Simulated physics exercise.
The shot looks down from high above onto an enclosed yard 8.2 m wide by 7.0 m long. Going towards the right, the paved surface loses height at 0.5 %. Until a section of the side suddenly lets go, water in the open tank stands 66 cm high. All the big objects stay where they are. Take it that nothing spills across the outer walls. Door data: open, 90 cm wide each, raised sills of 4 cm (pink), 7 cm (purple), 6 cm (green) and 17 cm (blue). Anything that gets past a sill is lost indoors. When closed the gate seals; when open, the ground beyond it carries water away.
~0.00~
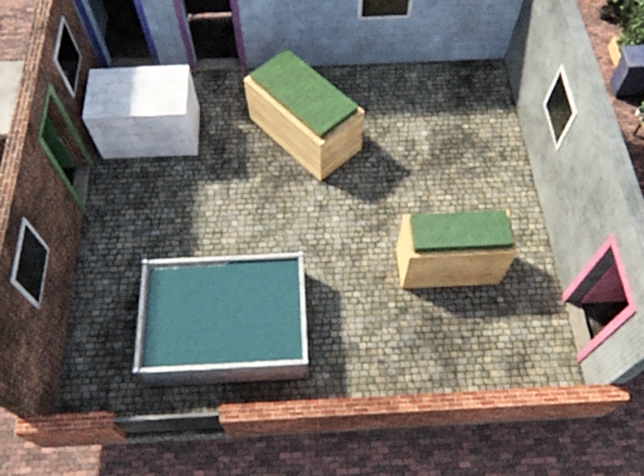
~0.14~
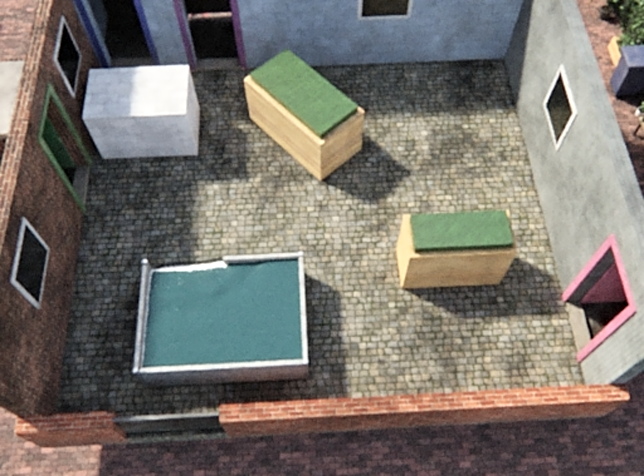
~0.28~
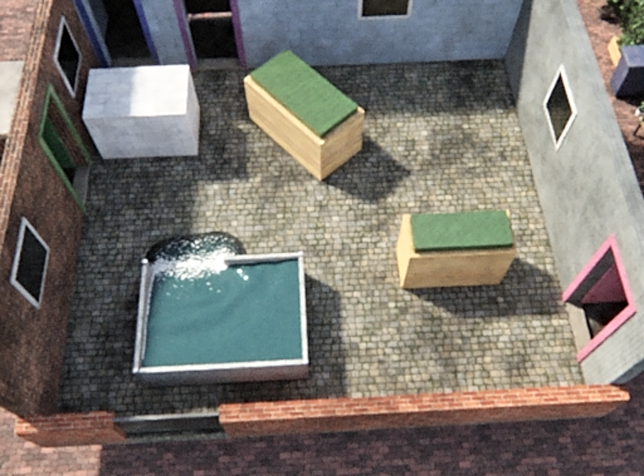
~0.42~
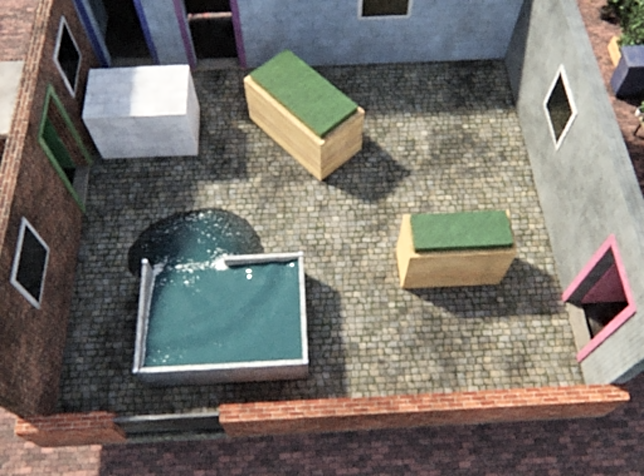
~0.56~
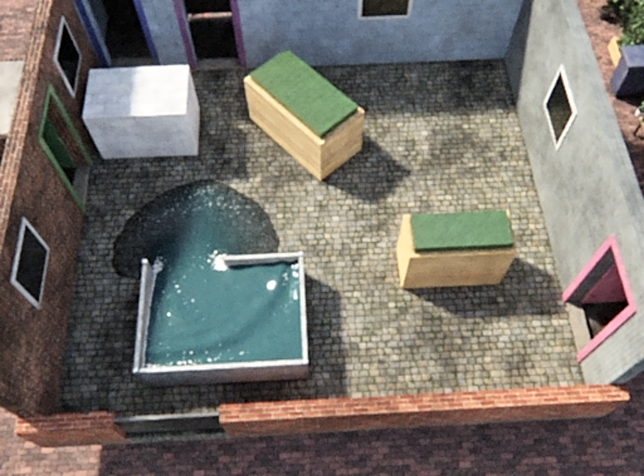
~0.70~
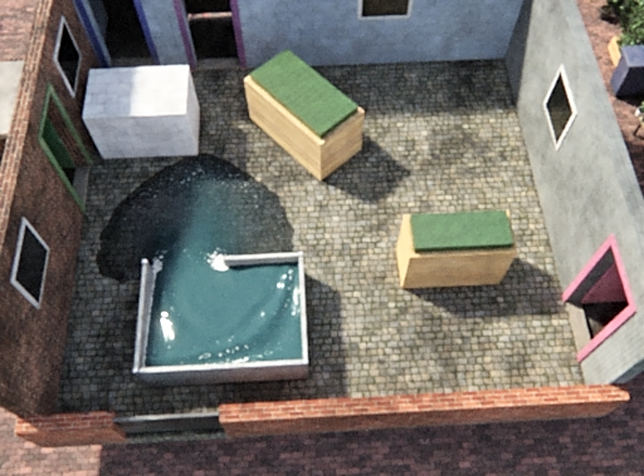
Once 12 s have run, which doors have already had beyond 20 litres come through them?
Result: The pink door undershoots the limit, the purple door overshoots the limit, the green door overshoots the limit, the blue door undershoots the limit.
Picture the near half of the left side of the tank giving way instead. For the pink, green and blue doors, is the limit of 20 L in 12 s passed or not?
Result: Pink limit passed, green limit passed, blue limit not passed.
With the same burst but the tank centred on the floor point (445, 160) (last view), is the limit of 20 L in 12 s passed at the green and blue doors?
For the green door, the amount is acceptable; for the blue door, the amount is acceptable.
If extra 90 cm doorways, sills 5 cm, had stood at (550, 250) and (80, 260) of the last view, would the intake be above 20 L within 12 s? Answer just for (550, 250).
That one comes out less than that.
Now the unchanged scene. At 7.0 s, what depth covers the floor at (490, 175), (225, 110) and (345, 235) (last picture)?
Depth readings in turn - 0, 8, 2 cm.
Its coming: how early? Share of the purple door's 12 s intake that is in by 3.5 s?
Fraction in by then: Around 45 per cent.
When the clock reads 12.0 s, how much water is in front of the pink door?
Roughly 4.0 centimetres.
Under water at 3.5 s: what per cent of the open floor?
I'd guess around 35 %.
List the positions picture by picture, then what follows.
The first picture shows the open tank at (223, 312) is whole and still, 66 cm deep.
In the second picture, water pours out on the open tank's far side and has run 0.7 m, to a hidden place; typically 9 cm deep outside, 66 cm at the open tank's back.
In the third picture, the front is at (230, 239), 1.0 m from the gap on the open tank's far side; 1.1 m2 of floor is under water; 66 cm left at the back of the open tank.
In the fourth picture, the front is at (220, 213), 1.4 m from the gap on the open tank's far side; 2.1 m2 of floor is under water; 66 cm left at the back of the open tank.
In the fifth picture, water pours out on the open tank's far side and has run 1.9 m, to (211, 185); typically 6 cm deep outside, 61 cm at the open tank's back.
In the sixth picture, the front is at (208, 158), 2.5 m from the gap on the open tank's far side; 5.3 m2 of floor is under water; 56 cm left at the back of the open tank.
After 1.4 s water covers 20 % of the floor and is deepest (34 cm) near (183, 269); pink door not reached, purple door 4 cm at the sill, 0 L in, green door 7 cm at the sill, 0 L in, blue door not reached.
After 2.2 s water covers 25 % of the floor and is deepest (33 cm) near (90, 177); pink door not reached, purple door 13 cm at the sill, 24 L in, green door 26 cm at the sill, 56 L in, blue door not reached.
After 3.5 s water covers 35 % of the floor and is deepest (23 cm) near (169, 165); pink door not reached, purple door 18 cm at the sill, 115 L in, green door 19 cm at the sill, 200 L in, blue door 12 cm at the sill, 1 L in.
After 7.0 s water covers 70 % of the floor and is deepest (16 cm) near (266, 137); pink door not reached, purple door 11 cm at the sill, 232 L in, green door 11 cm at the sill, 331 L in, blue door 9 cm at the sill, 2 L in.
After 12.0 s water covers 90 % of the floor and is deepest (8 cm) near (266, 153); pink door 4 cm at the sill, 0 L in, purple door 7 cm at the sill, 251 L in, green door 6 cm at the sill, 356 L in, blue door 6 cm at the sill, 2 L in.
